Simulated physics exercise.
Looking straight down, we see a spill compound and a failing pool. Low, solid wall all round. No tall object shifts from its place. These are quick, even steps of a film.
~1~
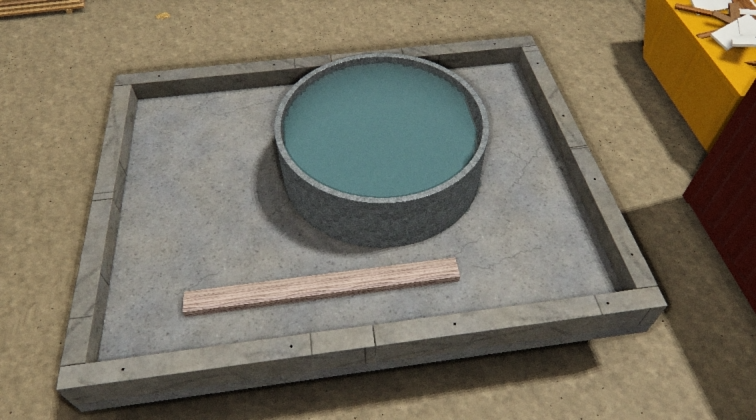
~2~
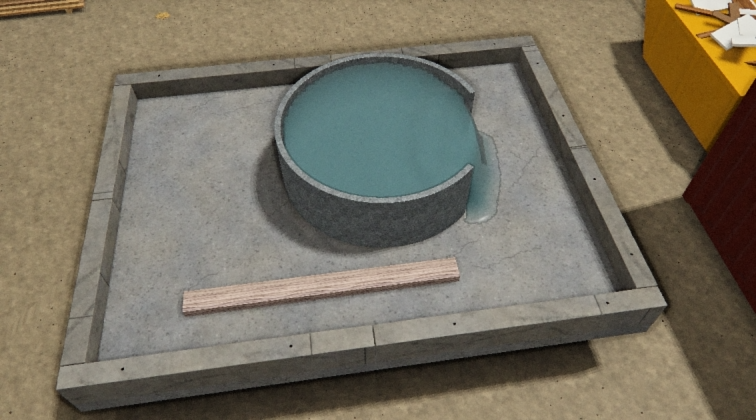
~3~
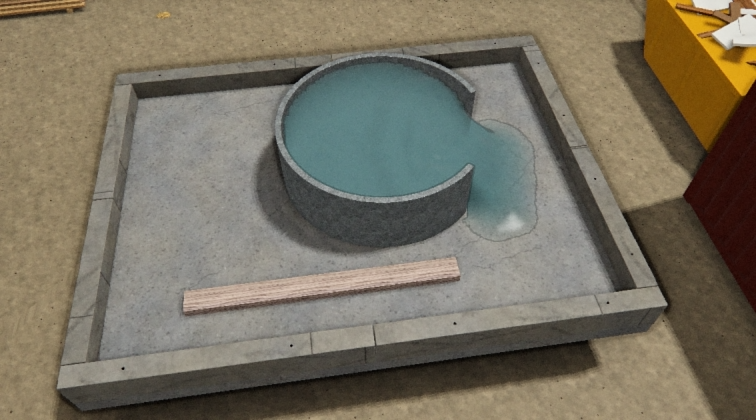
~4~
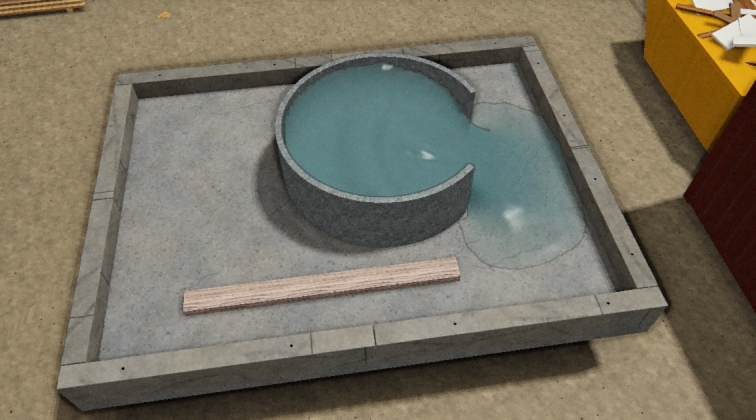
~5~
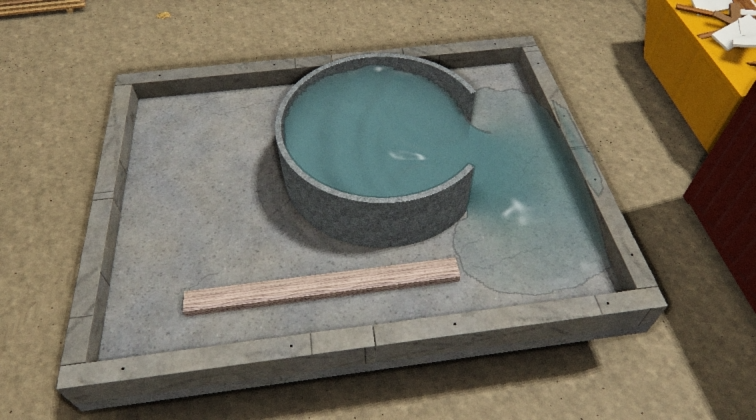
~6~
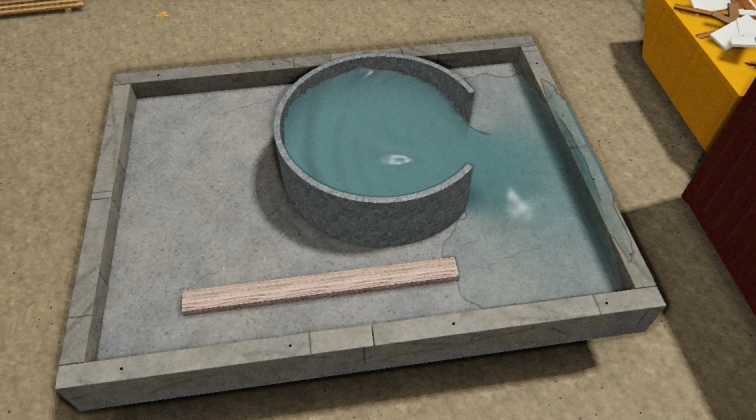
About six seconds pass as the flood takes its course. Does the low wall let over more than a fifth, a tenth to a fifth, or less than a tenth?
It lets over a tenth to a fifth.
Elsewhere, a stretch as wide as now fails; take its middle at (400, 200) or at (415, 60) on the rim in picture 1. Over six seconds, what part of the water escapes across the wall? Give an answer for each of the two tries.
Note: Try one around 8 in a hundred, try two around 22.
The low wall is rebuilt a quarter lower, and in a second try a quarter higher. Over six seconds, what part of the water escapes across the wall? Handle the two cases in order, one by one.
About 28 percent in the first case, about 8 percent in the second.
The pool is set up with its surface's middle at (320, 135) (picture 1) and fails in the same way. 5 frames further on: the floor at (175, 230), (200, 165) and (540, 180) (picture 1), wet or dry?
In sequence: Spared, spared, soaked.
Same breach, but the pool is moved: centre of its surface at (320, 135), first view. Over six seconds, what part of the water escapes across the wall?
Share found: Around 10 %.
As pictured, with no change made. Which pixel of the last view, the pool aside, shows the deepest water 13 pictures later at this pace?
I'd put it around (626, 301).
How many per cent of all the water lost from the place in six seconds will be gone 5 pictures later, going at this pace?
Estimated share: Close to 15 %.
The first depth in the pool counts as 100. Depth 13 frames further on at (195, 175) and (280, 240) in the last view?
About 0 per cent at the first place and 0 per cent at the second.
A moment on, water covers 25 % of the floor; the low wall has let 0 % over.
Next, water covers 25 % of the floor; the low wall has let 2 % over.
Then, water covers 45 % of the floor; the low wall has let 12 % over.
Later, water covers 70 % of the floor; the low wall has let 16 % over.
In the end, water covers 75 % of the floor; the low wall has let 16 % over.
